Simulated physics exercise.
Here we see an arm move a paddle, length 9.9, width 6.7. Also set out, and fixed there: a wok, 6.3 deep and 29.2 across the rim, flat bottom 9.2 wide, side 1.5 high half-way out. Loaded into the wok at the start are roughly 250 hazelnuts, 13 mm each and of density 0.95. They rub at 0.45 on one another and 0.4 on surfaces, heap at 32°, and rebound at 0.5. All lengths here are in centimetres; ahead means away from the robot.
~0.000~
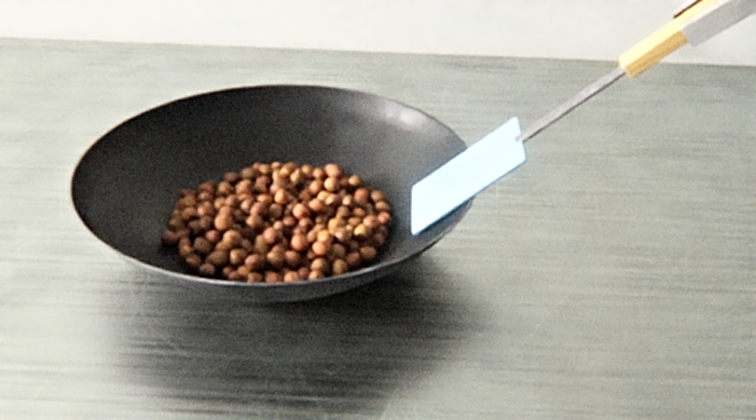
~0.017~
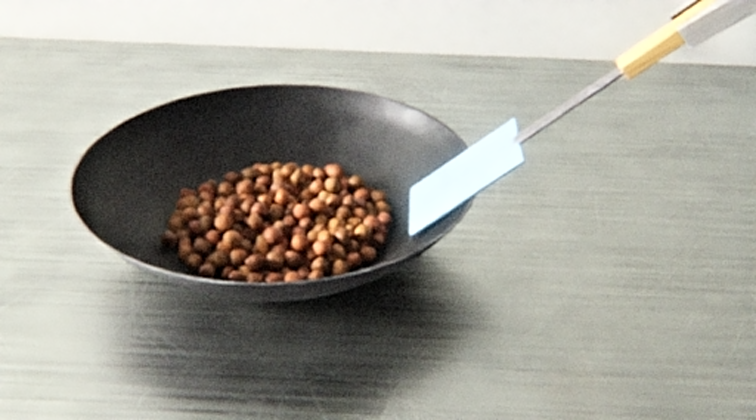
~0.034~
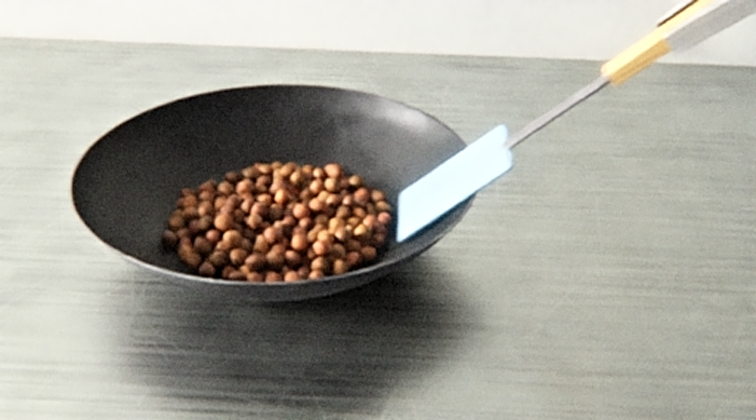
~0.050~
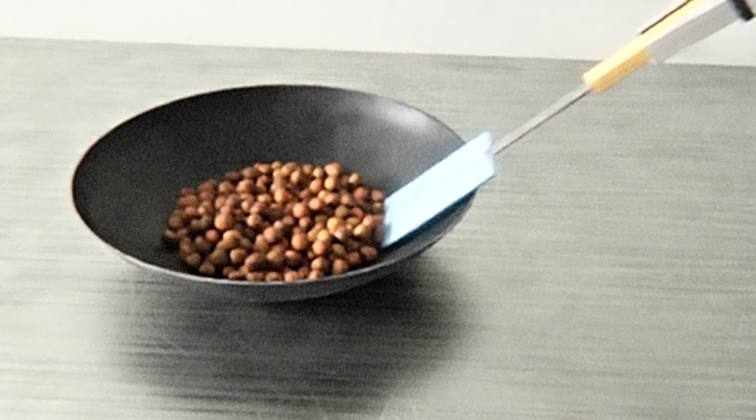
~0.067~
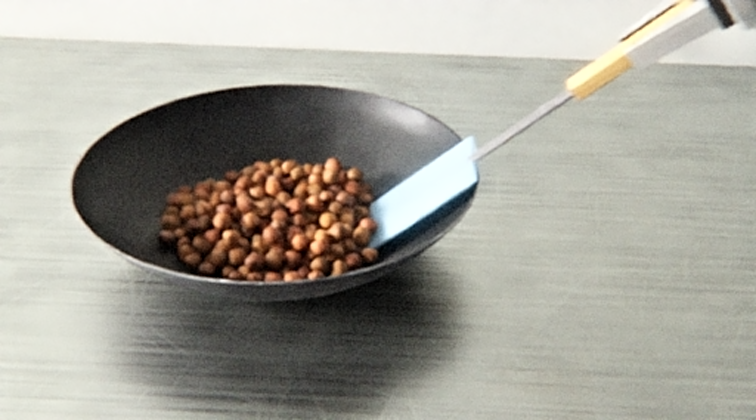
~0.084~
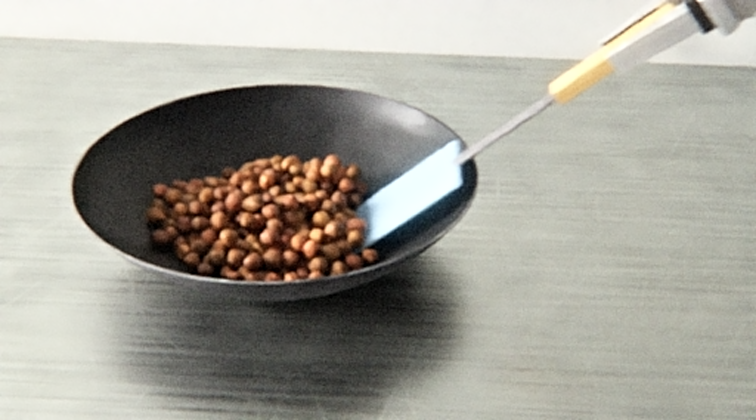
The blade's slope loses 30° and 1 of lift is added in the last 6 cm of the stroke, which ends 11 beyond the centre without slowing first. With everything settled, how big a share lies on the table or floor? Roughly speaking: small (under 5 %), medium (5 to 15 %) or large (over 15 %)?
Roughly, medium, from 5 to 15 %.
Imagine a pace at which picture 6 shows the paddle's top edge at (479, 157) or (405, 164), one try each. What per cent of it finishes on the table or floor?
5 % and 30 %.
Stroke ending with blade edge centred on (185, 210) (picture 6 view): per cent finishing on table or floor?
I'd put it near 0 per cent.
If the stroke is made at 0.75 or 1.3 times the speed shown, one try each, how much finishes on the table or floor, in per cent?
Some 5 and 15 per cent.
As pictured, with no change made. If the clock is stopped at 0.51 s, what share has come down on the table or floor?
It comes to some 8 in a hundred.
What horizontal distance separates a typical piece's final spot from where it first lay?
Roughly 4 centimetres.
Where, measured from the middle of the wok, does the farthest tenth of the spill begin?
It comes out at close to 30 centimetres.
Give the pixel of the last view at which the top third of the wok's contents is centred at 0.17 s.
It is centred near (230, 214).
By 0.17 s, sloping 41°, highest piece 5 above the table; 252 in the wok.
By 0.26 s, sloping 33°, highest piece 6 above the table; 252 in the wok.
By 0.51 s, sloping 11°, highest piece 7 above the table; 228 in the wok, 19 on the table or floor, 5 on the blade or in flight.
By 1.56 s, sloping 11°, highest piece 6 above the table; 227 in the wok, 25 on the table or floor.
Final count, 227 in the wok, 25 on the table or floor. That is 10 % on the table or floor.
